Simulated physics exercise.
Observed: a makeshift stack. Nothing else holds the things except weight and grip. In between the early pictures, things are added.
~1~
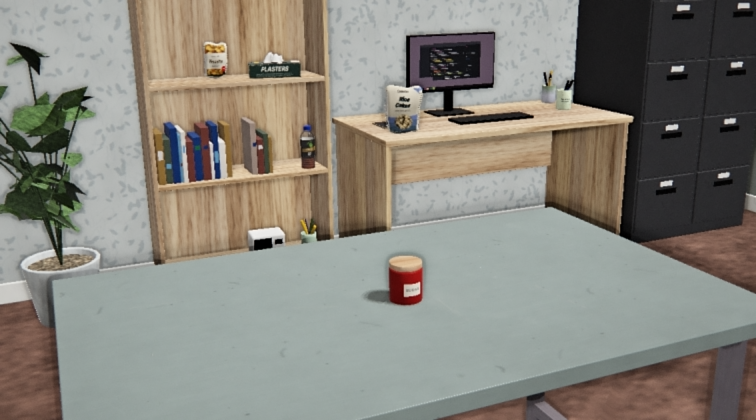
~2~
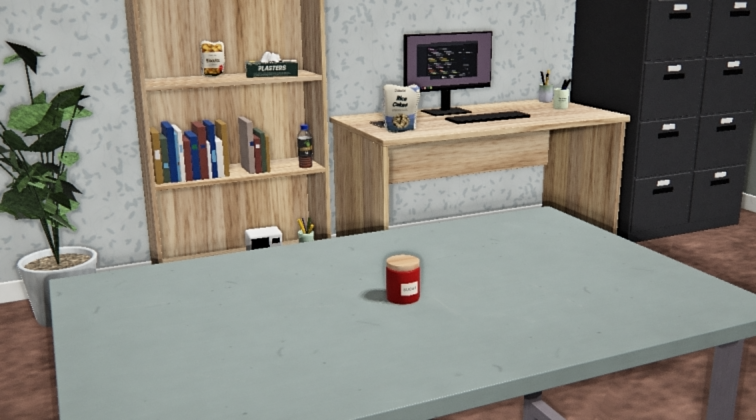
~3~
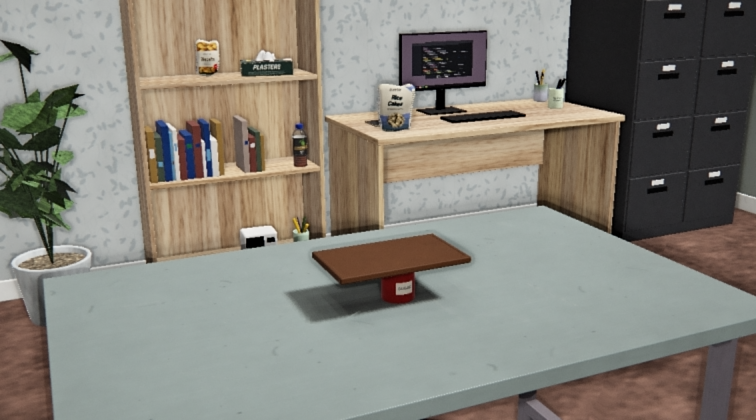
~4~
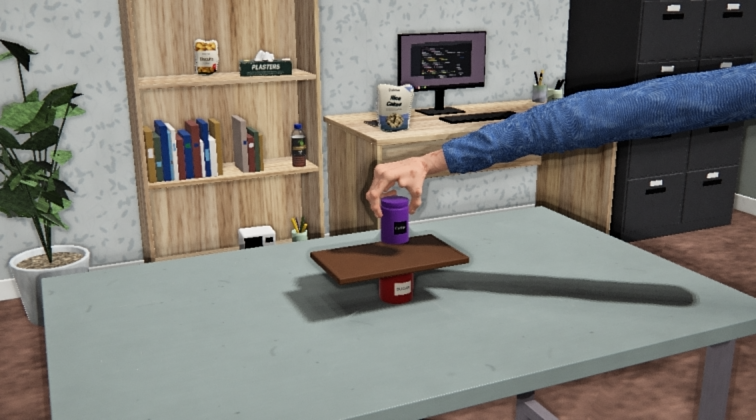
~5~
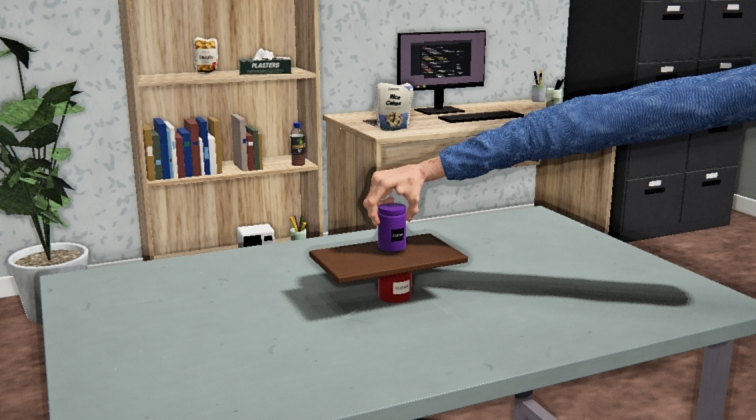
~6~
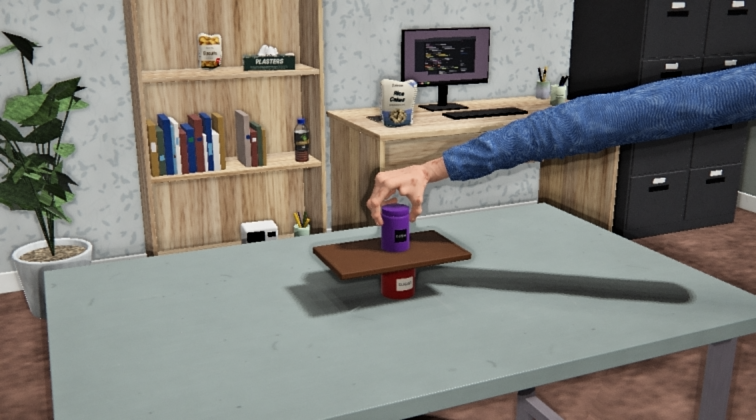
At first, a small red jar with a wooden top stands alone on a grey-green table, with shelves and a desk behind it. Then a flat brown lid appears across the jar. A hand in a blue sleeve lowers a purple jar onto the brown lid and keeps holding it there.
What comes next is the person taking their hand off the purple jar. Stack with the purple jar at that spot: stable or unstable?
Turns out nothing tips over there.
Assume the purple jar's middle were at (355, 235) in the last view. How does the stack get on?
What happens next is that it goes down.
Then, 0.80 s past the last view, nothing moves.
Then, 1.80 s past the last view, purple jar resting near (395, 228).
Finally, all 3 still in place. Final places as the last picture's camera would see them, purple jar near (395, 228). The stack keeps its balance.
